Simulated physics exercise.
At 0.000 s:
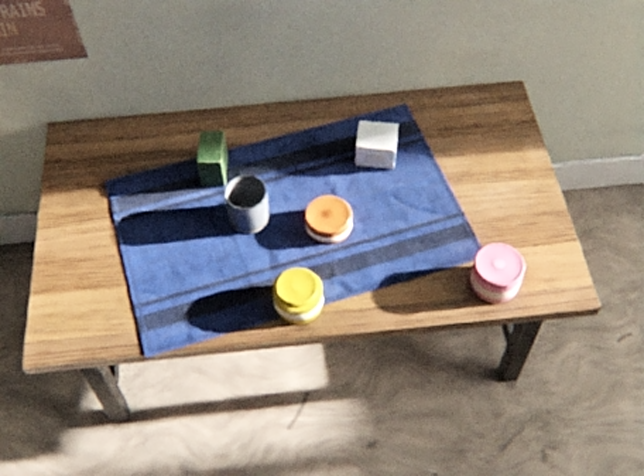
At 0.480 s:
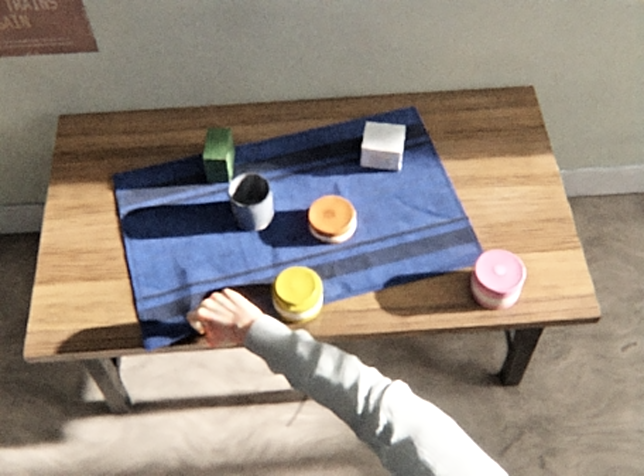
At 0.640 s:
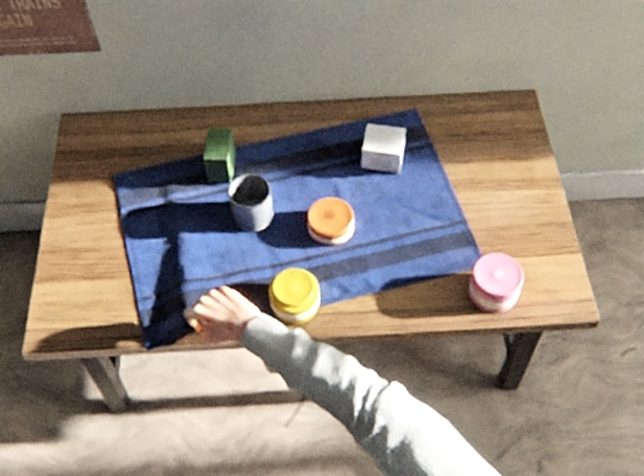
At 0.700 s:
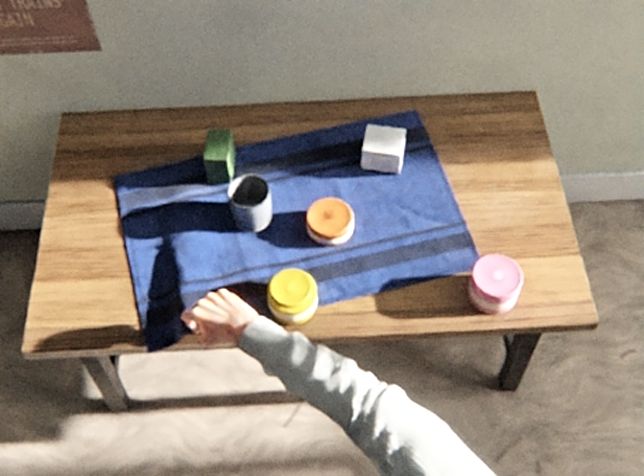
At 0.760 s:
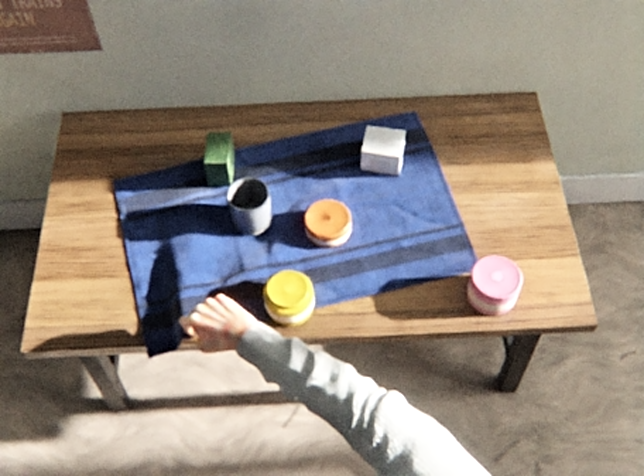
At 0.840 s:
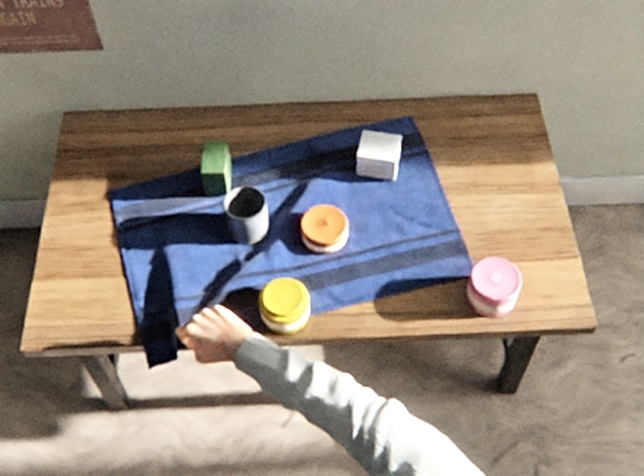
To begin with, a blue cloth lies on a wooden table beneath a green block, grey mug, white carton, orange tin and yellow jar, with a pink tin near its corner. A hand then reaches in, grips the front hem and pulls it slightly forward and left, the objects on it shifting slightly too.
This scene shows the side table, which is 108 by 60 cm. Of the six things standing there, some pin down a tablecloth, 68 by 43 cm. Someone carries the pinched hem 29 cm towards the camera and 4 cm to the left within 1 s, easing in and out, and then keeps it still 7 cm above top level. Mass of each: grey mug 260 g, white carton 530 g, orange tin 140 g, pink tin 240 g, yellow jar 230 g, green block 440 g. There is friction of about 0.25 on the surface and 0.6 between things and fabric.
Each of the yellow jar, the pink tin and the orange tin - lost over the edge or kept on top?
Yellow jar: Lost over the edge; pink tin: Kept on top; orange tin: Lost over the edge.
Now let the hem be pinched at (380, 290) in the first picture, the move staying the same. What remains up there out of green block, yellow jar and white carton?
If so, green block is still on top, yellow jar comes off and white carton is still on top.
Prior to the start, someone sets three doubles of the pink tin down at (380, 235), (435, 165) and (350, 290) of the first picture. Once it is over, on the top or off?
Respectively, the copies end as follows: Gone from the top, still in place, gone from the top.
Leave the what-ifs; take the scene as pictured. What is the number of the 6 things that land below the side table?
That works out to 4 of them.
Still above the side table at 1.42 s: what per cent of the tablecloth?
I'd estimate close to 60 per cent.
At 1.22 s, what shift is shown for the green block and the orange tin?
I'd put the green block at some 20 centimetres and the orange tin at some 15 centimetres.
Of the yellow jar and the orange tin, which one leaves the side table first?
The yellow one leads the way.
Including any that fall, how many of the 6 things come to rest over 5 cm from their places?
The number is 5.
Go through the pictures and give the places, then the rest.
Yellow jar (297, 286); pink tin (500, 264); orange tin (328, 214); tablecloth corners (146, 357) (106, 181) (406, 104), in the first frame.
Tablecloth corners (113, 175) (415, 106); grip (204, 331), in the second frame.
Tablecloth corners (114, 175) (416, 109); grip (201, 328), in the third frame.
Tablecloth corners (114, 177) (416, 110); grip (199, 331), in the fourth frame.
Green block (217, 147); yellow jar (288, 288); grey mug (248, 194); tablecloth corners (114, 181) (416, 111); grip (197, 336), in the fifth frame.
Yellow jar (283, 296); pink tin (496, 278); orange tin (324, 223); tablecloth corners (109, 191) (412, 116); grip (194, 346), in the sixth frame.
At 1.0 s, 90 % of the tablecloth is still over the top; yellow jar 10 cm off its start, orange tin 9 cm off its start, pink tin 1 cm off its start.
At 1.2 s, 75 % of the tablecloth is still over the top; yellow jar over the edge, orange tin 17 cm off its start, pink tin 1 cm off its start.
At 1.4 s, 60 % of the tablecloth is still over the top; yellow jar over the edge, orange tin 24 cm off its start at (286, 316), pink tin 1 cm off its start at (499, 283).
At 1.6 s, 50 % of the tablecloth is still over the top; yellow jar over the edge, orange tin 28 cm off its start, pink tin 1 cm off its start.
At 3.2 s, 20 % of the tablecloth is still over the top; orange tin over the edge, yellow jar over the edge, pink tin 1 cm off its start at (498, 283), green block over the edge.
